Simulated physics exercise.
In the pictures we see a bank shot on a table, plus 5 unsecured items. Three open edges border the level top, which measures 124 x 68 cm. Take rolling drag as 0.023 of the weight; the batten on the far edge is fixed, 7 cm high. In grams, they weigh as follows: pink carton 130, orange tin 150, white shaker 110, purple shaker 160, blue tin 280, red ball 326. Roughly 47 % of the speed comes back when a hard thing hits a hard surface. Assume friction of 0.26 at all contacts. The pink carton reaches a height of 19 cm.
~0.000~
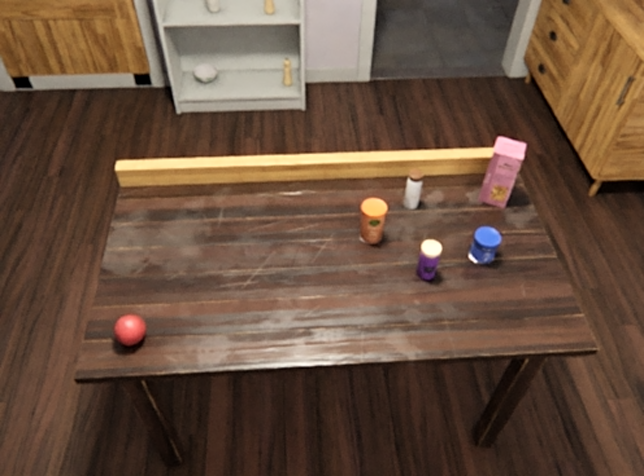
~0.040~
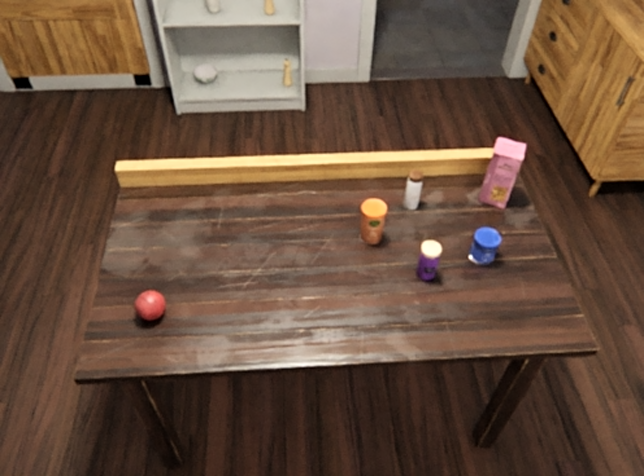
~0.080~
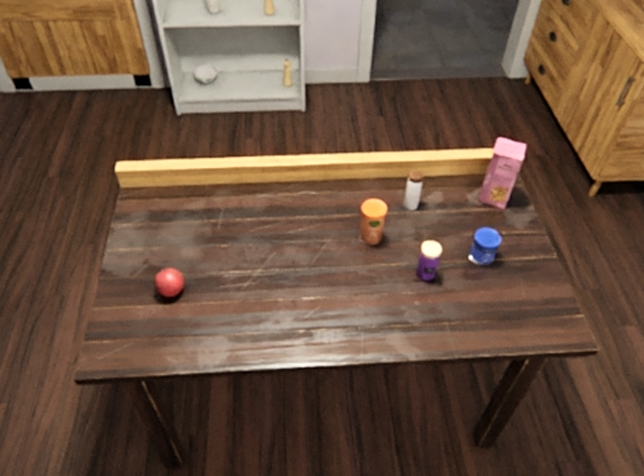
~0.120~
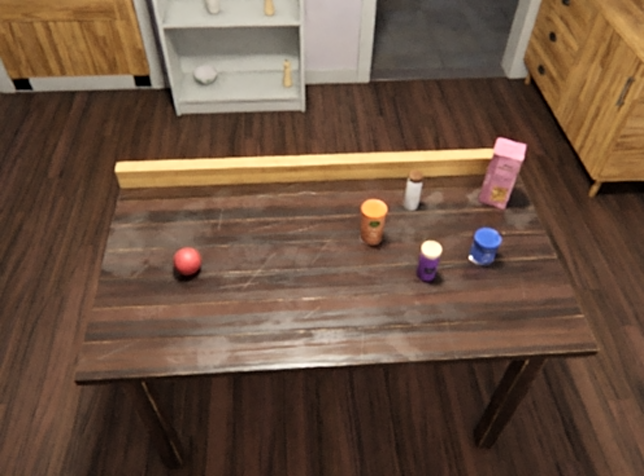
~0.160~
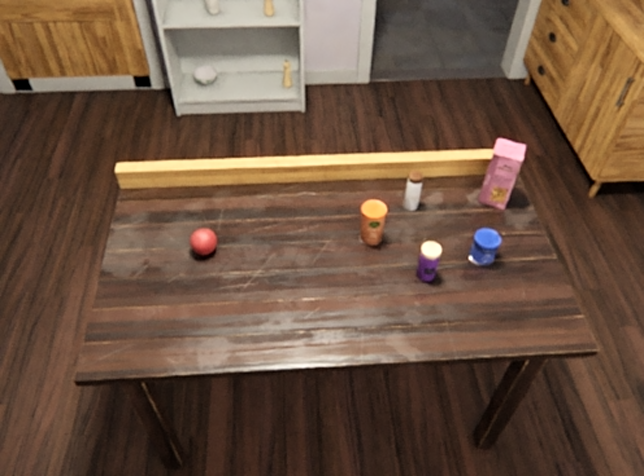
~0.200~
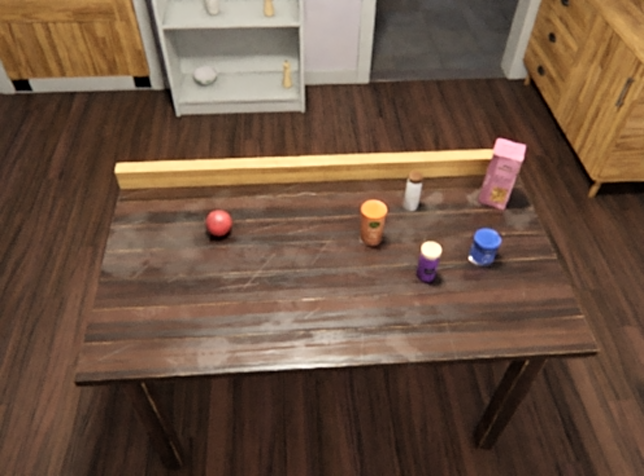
A red ball rolled steadily from the table's near left corner, away from the viewer and slightly right, toward the wooden strip along the back, while the cartons and containers on the right stayed still.
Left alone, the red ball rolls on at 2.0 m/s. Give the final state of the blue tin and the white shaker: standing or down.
Blue tin - standing; white shaker - standing.
By 0.50 s, red ball near (303, 211).
By 0.80 s, red ball near (366, 231); orange tin 8 cm from its spot.
When it is over (1.8 s), not toppled but over 4 cm from the start, orange tin; the other 4 within 4 cm of the start. End places, in pixels of the last picture, blue tin near (484, 248), white shaker near (413, 191).
